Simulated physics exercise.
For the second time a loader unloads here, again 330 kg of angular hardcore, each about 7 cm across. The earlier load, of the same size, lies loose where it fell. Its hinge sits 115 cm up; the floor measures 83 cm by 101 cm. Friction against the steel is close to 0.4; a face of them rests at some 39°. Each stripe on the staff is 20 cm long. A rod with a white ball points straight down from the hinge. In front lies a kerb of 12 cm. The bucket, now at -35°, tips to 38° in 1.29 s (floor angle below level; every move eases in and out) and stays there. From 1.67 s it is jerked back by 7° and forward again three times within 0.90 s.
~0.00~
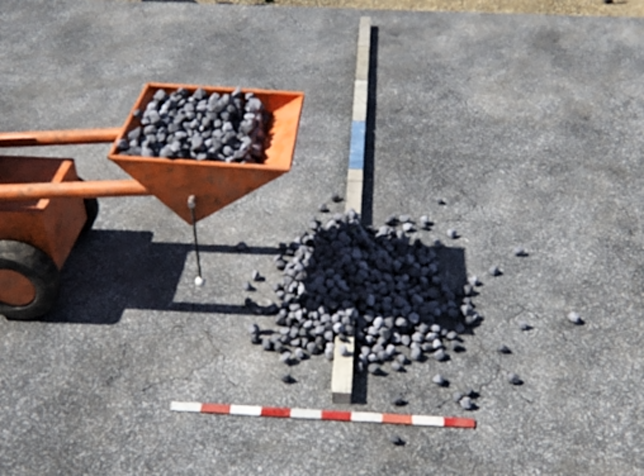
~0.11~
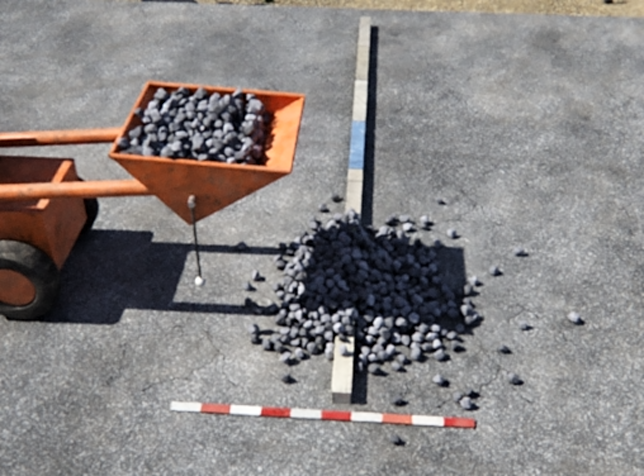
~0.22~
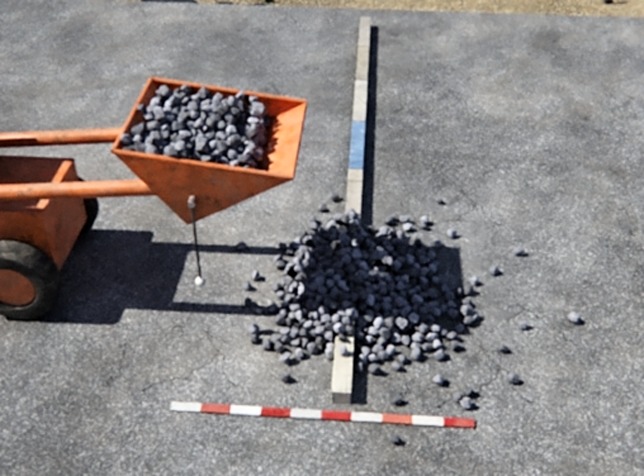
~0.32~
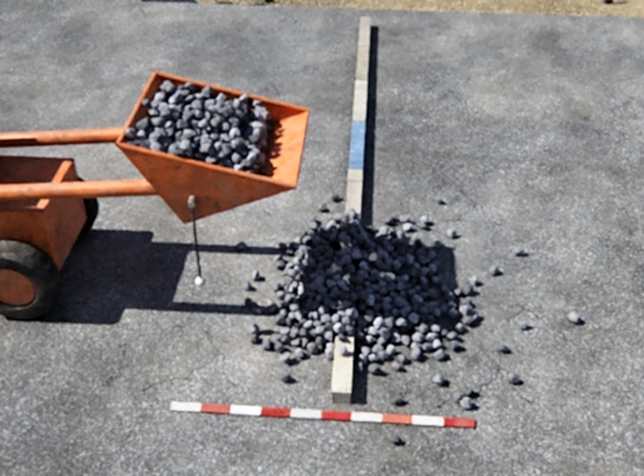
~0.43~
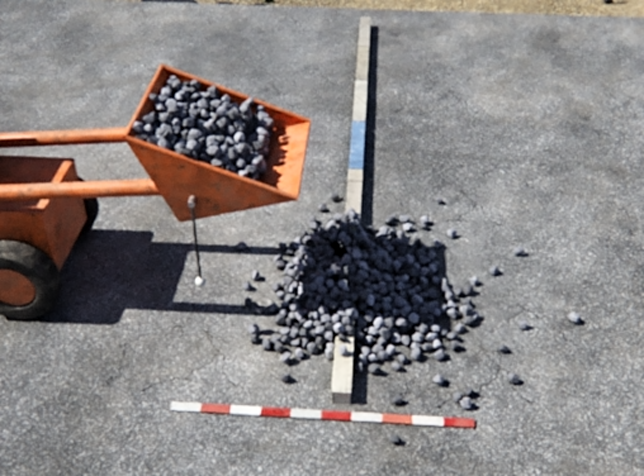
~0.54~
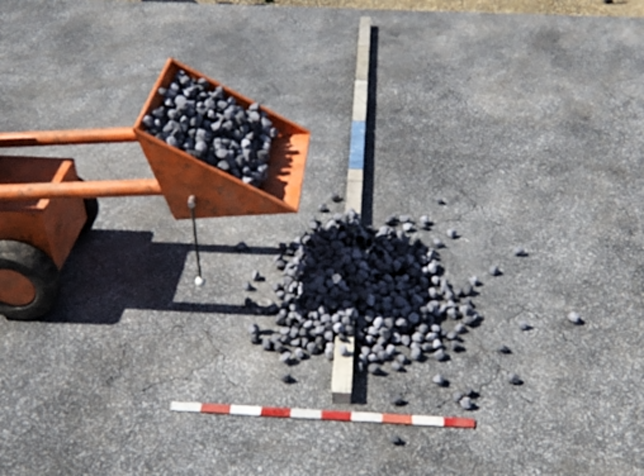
The clip opens on an orange loader bucket heaped with dark grey stones, raised at the left beside a loose pile of similar stones lying across a kerb, behind a red-and-white staff. The bucket slowly tilts clockwise, its back rising and its front lip lowering, while the stones inside shift slightly.
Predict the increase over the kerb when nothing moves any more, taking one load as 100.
About 16 per cent.
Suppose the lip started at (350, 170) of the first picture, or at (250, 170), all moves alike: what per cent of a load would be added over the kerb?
Near 80 per cent from the first place, 0 from the second.
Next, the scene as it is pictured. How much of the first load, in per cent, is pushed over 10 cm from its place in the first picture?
Roughly 5 per cent of them.
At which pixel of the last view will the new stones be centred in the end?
Their middle is at about (311, 267).
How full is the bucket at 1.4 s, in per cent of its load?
It holds some 60 per cent.
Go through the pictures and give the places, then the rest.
The first picture shows lip at (290, 170), floor tilted -35°, highest stones at (203, 111). The earlier load is highest near (345, 262), 26 cm above ground level, 52 % on this side of the kerb, 48 % over the kerb.
In the second picture, the bucket is at -34°, its lip at (291, 172); the top of the load is at (204, 111); the stones move at 0.1 m/s on average.
In the third picture, the bucket is at -30°, its lip at (293, 178); the top of the load is at (180, 107); the stones move at 0.2 m/s on average.
The fourth picture shows lip at (296, 187), floor tilted -23°, highest stones at (167, 103); the stones move at 0.3 m/s on average.
The fifth picture shows lip at (298, 199), floor tilted -16°, highest stones at (168, 95); the stones move at 0.3 m/s on average.
The sixth picture shows lip at (297, 212), floor tilted -7°, highest stones at (174, 88); the stones move at 0.3 m/s on average.
After 1.0 s the floor is at 27°; in per cent of one load, 98 in the bucket, 54 on this side of the kerb, 48 over the kerb; the foremost stones are at (509, 309).
After 1.4 s the floor is at 38°; in per cent of one load, 61 in the bucket, 91 on this side of the kerb, 48 over the kerb; the foremost stones are at (509, 309).
After 3.0 s the floor is at 38°; in per cent of one load, 0 in the bucket, 136 on this side of the kerb, 64 over the kerb; the foremost stones are at (509, 309).
After 5.6 s the floor is at 38°; in per cent of one load, 0 in the bucket, 136 on this side of the kerb, 64 over the kerb; the foremost stones are at (509, 309). Net gain over the kerb, 16.
